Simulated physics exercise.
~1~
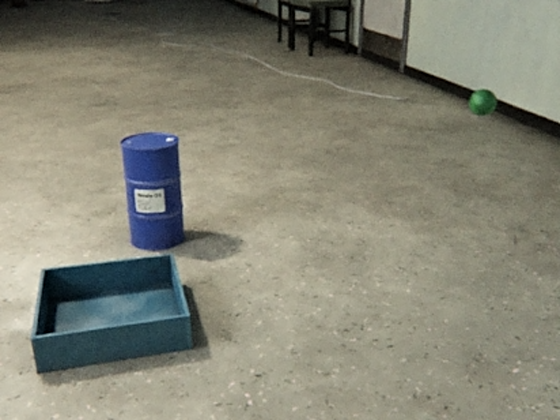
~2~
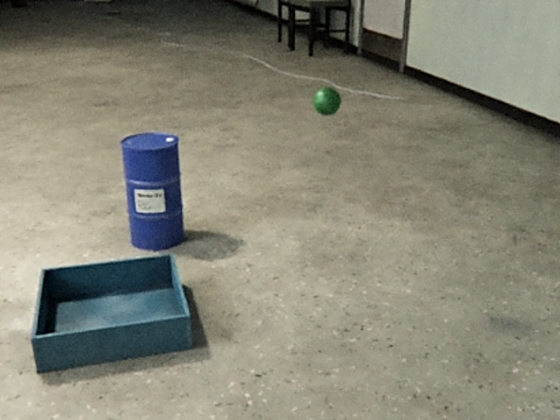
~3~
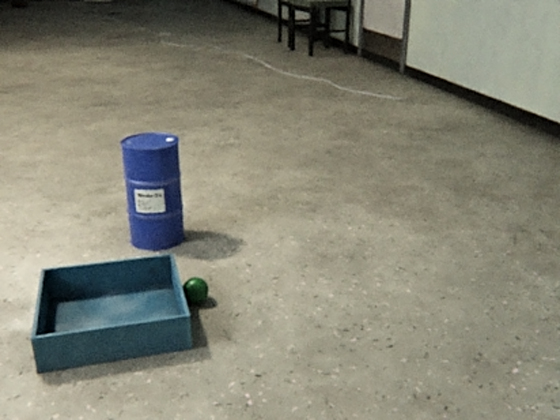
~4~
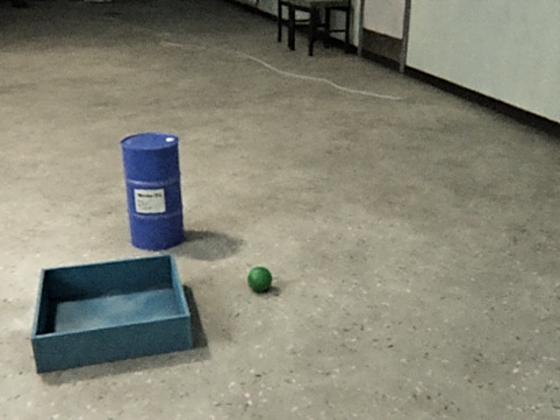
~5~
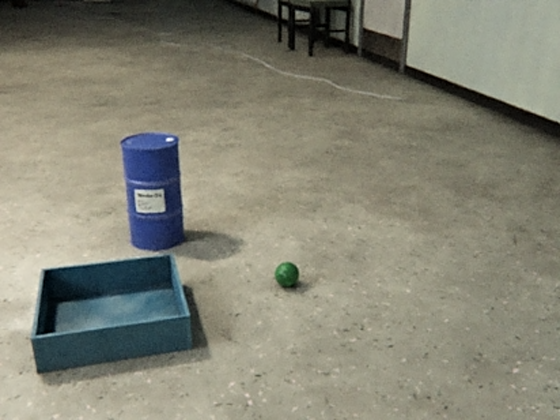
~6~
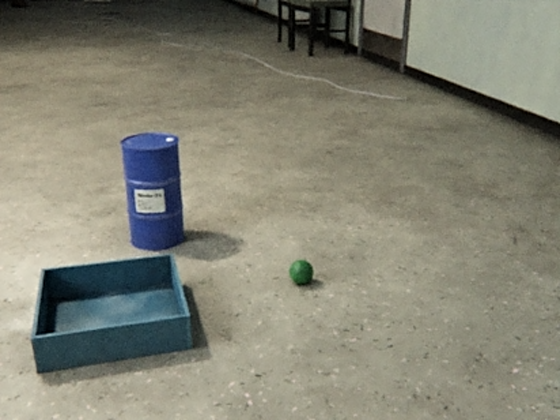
In the video, a green ball flies leftward through the air toward an open teal box beside an upright blue barrel, comes down just outside the box's right side, then moves back to the right and ends on the floor, while the barrel and box stay put.
